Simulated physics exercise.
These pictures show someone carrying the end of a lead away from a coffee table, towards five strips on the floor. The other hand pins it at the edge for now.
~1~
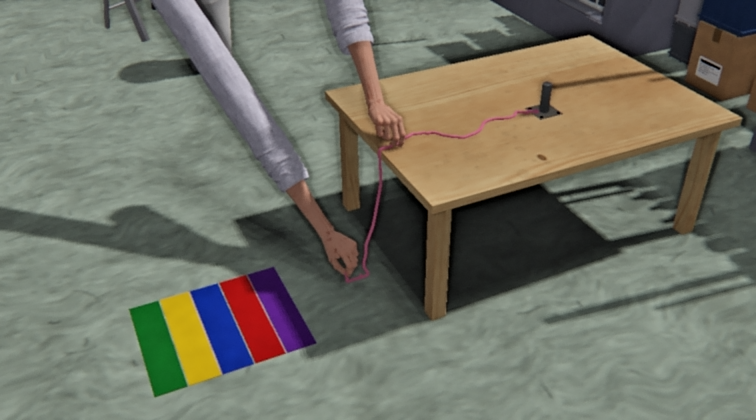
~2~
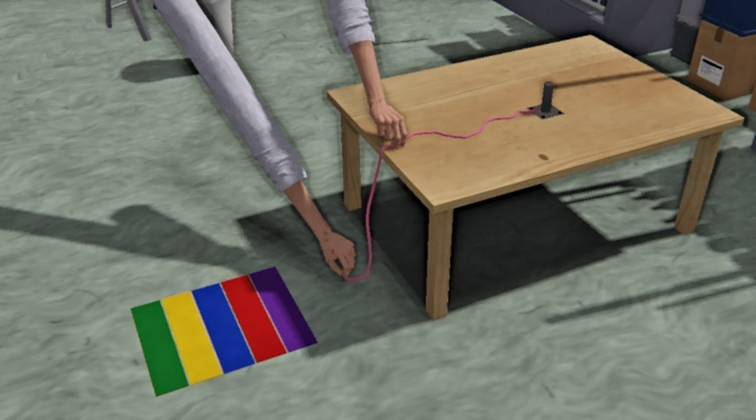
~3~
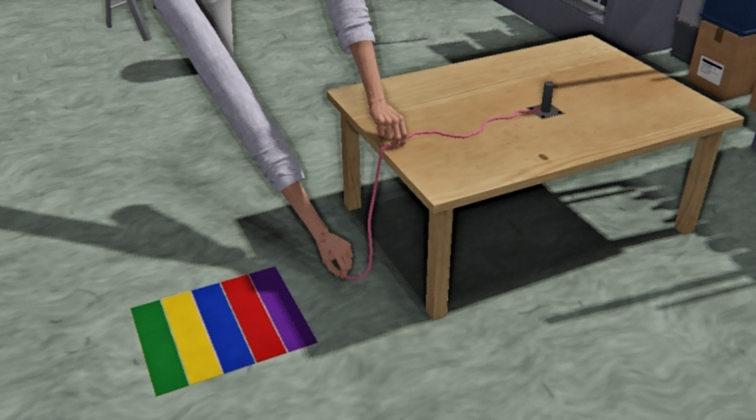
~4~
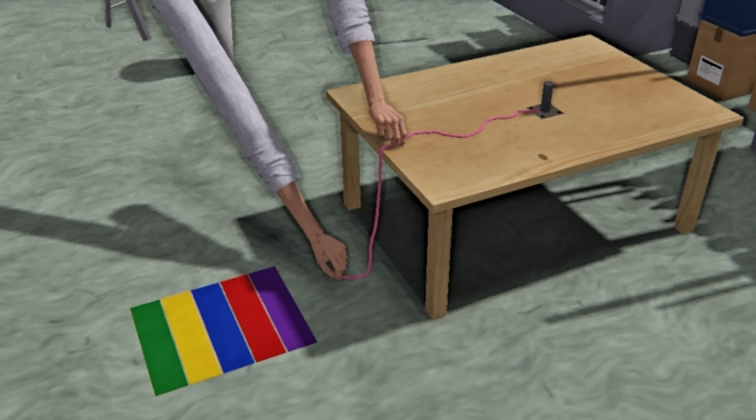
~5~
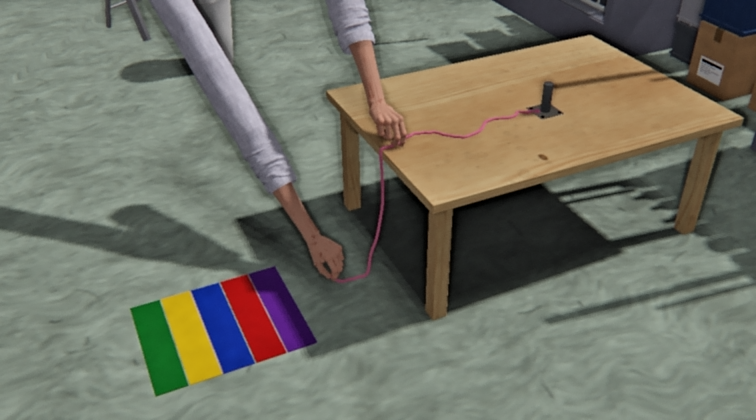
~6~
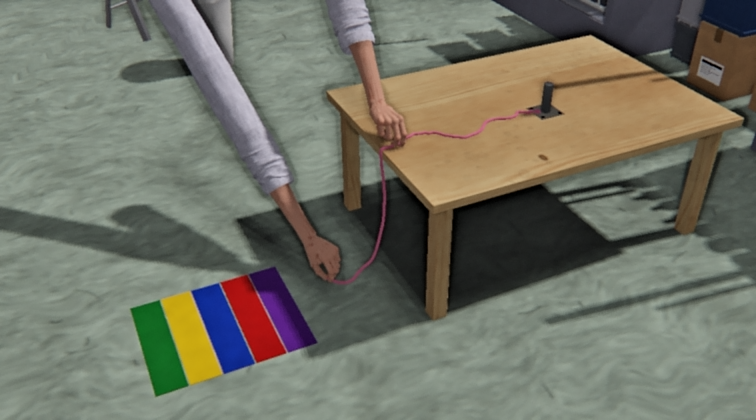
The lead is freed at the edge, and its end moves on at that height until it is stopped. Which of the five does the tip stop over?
The end stops over the blue strip.
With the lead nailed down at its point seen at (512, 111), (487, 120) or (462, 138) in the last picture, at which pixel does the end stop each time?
Near (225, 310), (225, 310) and (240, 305).
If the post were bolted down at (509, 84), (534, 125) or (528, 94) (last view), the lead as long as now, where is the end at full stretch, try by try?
About (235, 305), (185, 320) and (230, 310).
Soon after, end near (272, 296); over purple.
Then, end near (238, 306); over red.
At full stretch, end near (218, 312); over blue. It gets as far as the blue strip.
